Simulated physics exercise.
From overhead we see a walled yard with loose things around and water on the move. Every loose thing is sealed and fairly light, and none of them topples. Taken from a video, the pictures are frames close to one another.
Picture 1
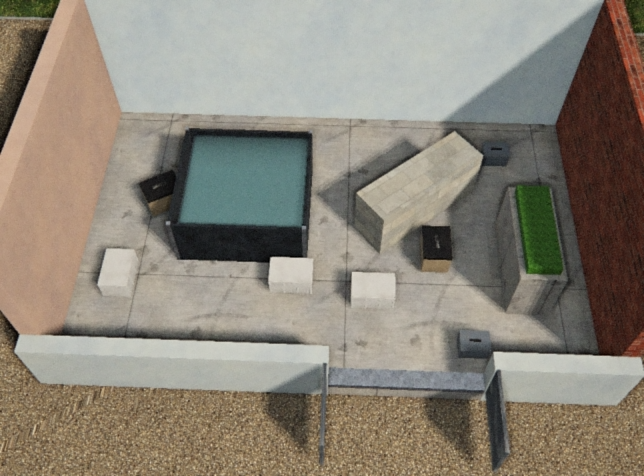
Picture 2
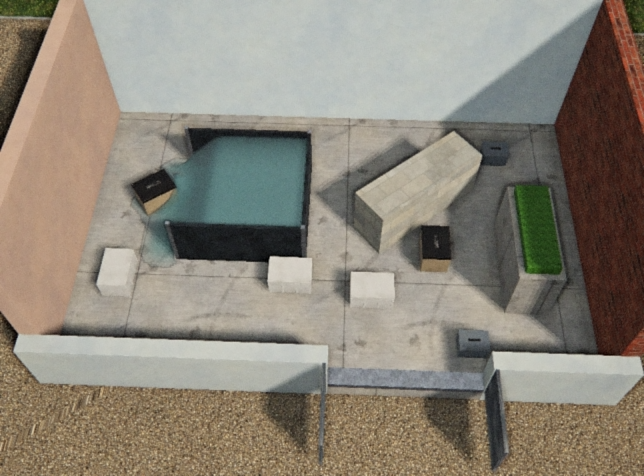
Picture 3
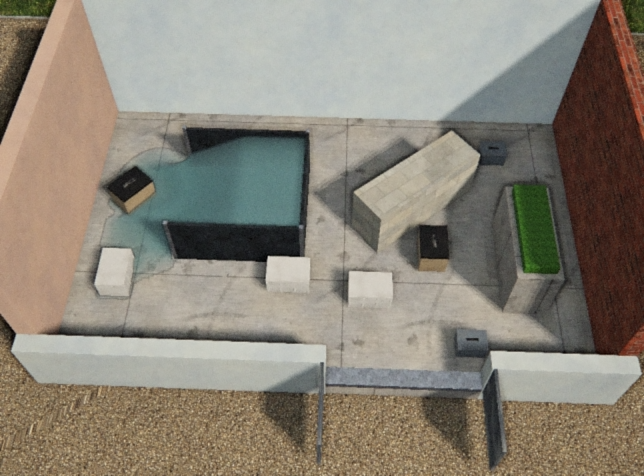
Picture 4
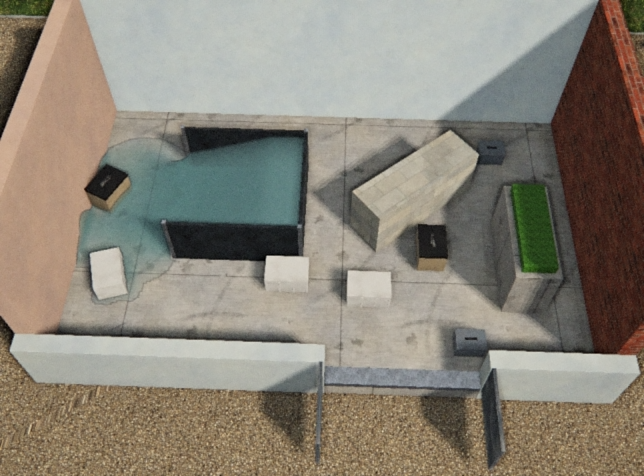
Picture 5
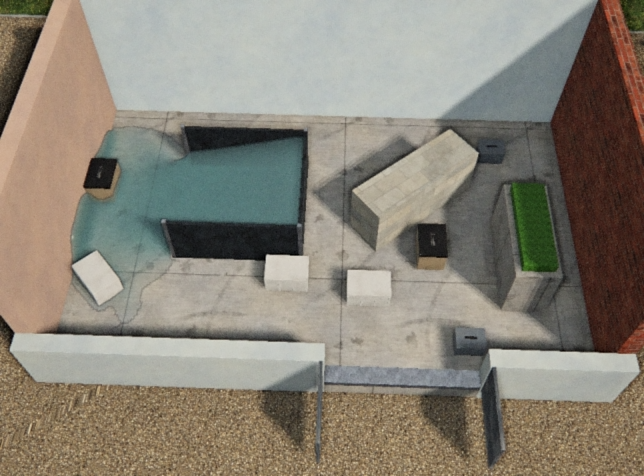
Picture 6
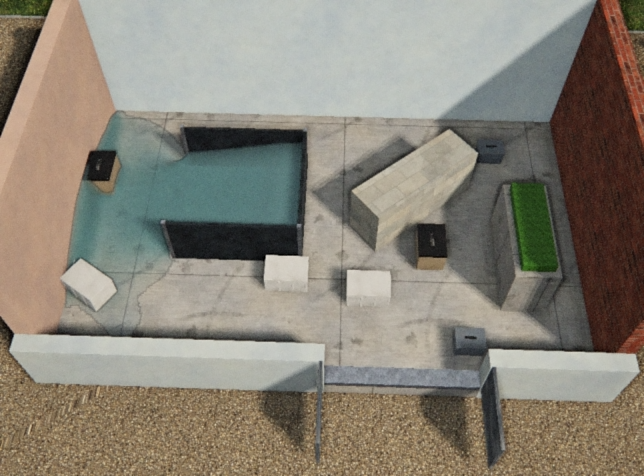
The clip opens on a walled yard with a full, dark-sided pool and scattered boxes. Water pours out through the pool's left side, pushing a dark-topped chest toward the left wall, then spreads around a white crate, which turns and shifts slightly left while the other objects stay put.
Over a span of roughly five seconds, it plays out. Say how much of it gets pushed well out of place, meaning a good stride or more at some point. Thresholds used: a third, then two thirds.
High band.
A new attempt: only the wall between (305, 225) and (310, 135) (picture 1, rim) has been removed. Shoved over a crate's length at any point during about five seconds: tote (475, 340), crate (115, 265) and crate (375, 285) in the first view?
Taking them in order, displaced that much, less than that, displaced that much.
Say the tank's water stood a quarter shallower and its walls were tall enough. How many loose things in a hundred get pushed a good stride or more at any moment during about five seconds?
Something like 60 in a hundred of them.
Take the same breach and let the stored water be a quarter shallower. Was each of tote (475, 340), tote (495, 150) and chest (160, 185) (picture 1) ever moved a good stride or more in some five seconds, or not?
First one stopped before it, second one stopped before it, third one reached the mark.
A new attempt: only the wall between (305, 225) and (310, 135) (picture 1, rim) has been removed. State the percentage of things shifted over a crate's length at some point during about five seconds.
I'd say near 40 %.
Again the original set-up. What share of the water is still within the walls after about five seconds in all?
98 %.
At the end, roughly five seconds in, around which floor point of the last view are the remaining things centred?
I'd say roughly (470, 256).
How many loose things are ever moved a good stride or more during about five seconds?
I count 6.
A moment on, 2 of 7 are well off their spots; 1 afloat.
Next, 2 of 7 are well off their spots; 1 afloat.
Later, 4 of 7 are well off their spots; 2 afloat.
In the end, 6 of 7 are well off their spots, and 6 have been at some point; 4 afloat.
